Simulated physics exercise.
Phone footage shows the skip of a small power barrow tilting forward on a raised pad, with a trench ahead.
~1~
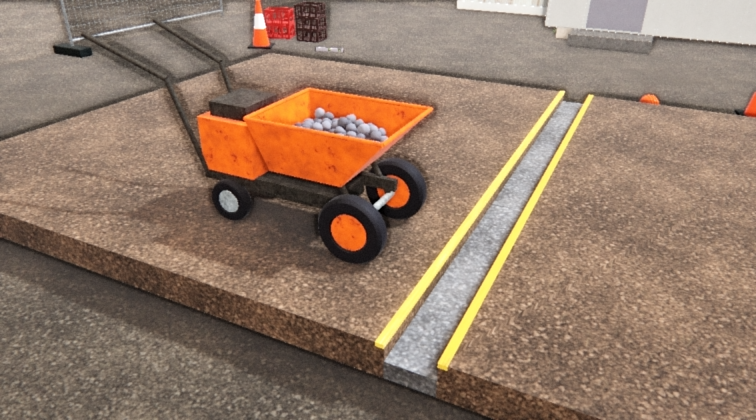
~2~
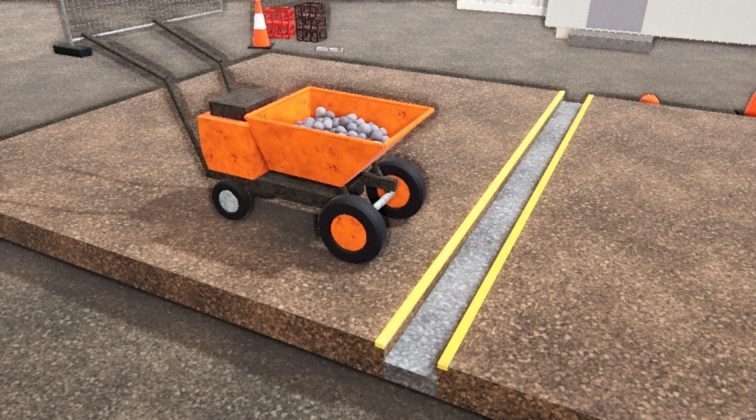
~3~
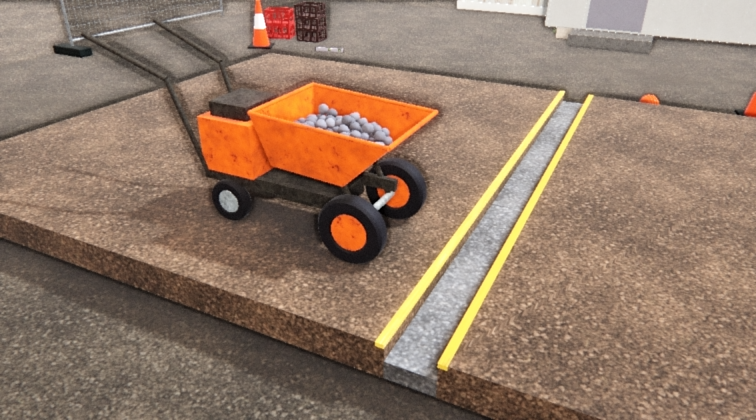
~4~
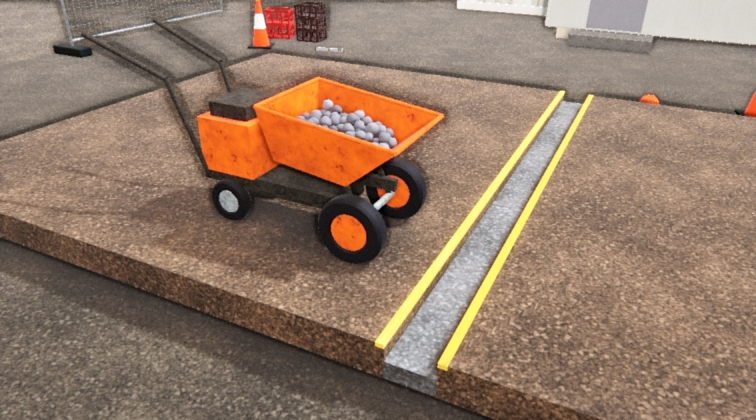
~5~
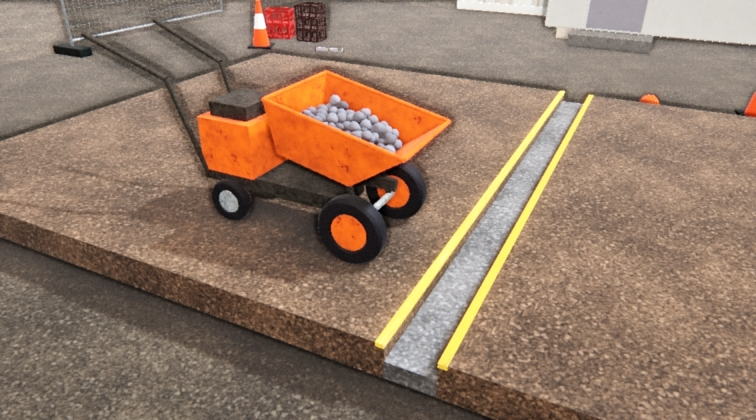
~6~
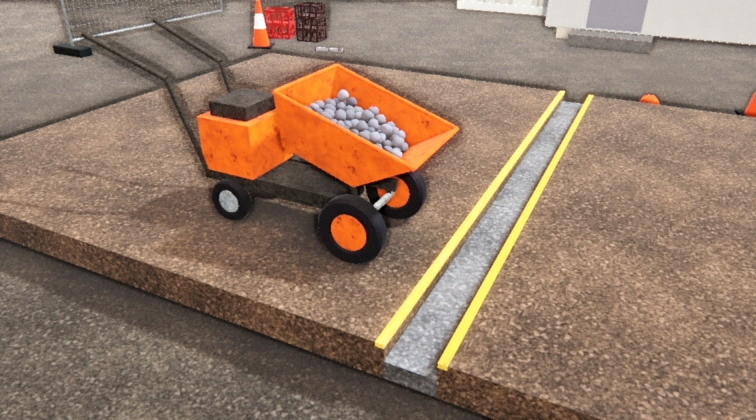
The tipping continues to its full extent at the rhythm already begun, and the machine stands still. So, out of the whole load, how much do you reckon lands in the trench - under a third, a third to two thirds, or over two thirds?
I reckon a third to two thirds of it lands there.
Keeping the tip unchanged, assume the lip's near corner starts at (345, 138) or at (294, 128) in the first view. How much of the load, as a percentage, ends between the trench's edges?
The first gives close to 70 per cent and the second 20 per cent.
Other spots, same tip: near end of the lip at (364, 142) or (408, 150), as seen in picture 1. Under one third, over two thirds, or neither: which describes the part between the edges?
First: Over two thirds; second: Less than a third.
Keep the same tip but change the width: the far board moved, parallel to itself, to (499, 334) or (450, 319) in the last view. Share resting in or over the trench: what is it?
The first try comes out at 90 percent and the second at 20 percent.
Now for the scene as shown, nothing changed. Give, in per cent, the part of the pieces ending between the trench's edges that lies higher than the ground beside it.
My estimate would be close to 20 per cent.
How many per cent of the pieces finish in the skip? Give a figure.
About 0 %.
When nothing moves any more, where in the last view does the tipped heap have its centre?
About (491, 266).
Soon after the last picture, skip tipped steeply; all in the skip.
A little later, skip tipped right over; about two thirds in the skip; about a quarter in or heaped over the trench; a small part beyond it.
Later still, skip tipped right over; a stray few in the skip; about half in or heaped over the trench; about half beyond it.
At rest, skip tipped right over; about half in or heaped over the trench; about half beyond it.
